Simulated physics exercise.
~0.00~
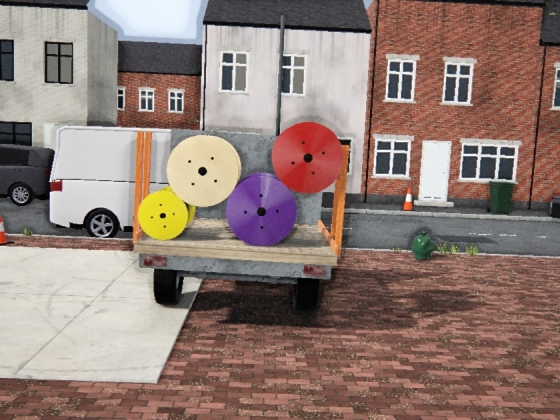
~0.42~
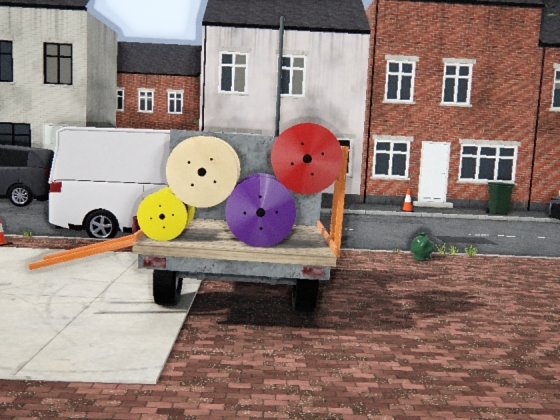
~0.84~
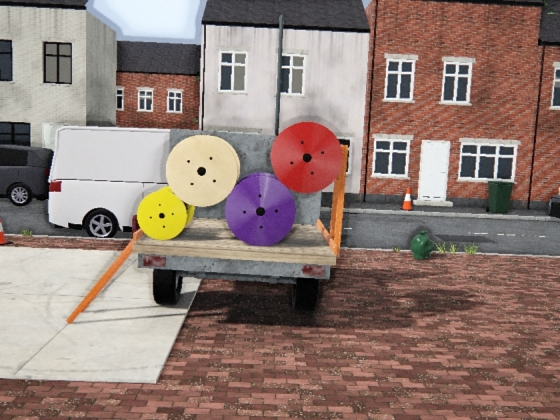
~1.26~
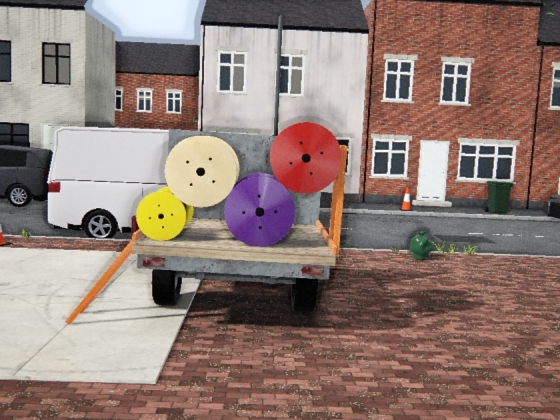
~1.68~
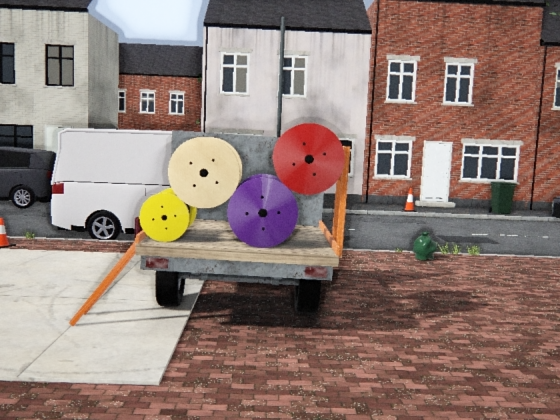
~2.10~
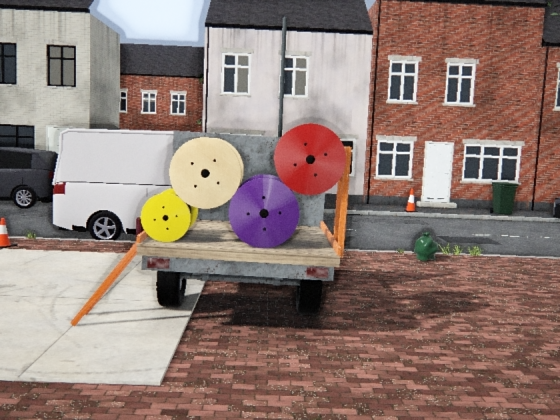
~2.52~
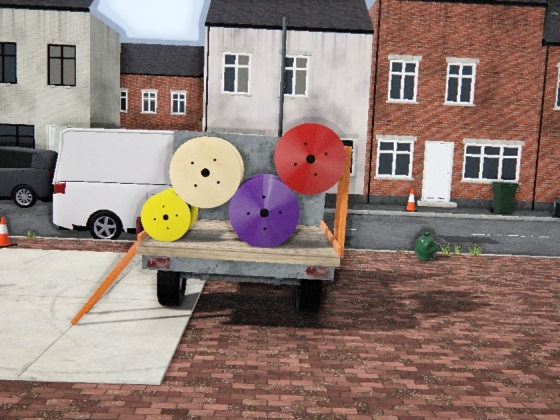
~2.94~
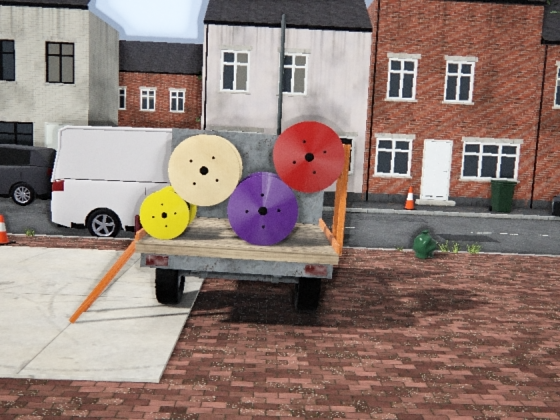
Orange posts on the left side of a parked flatbed trailer swinging down, the four stacked coloured discs staying in place.
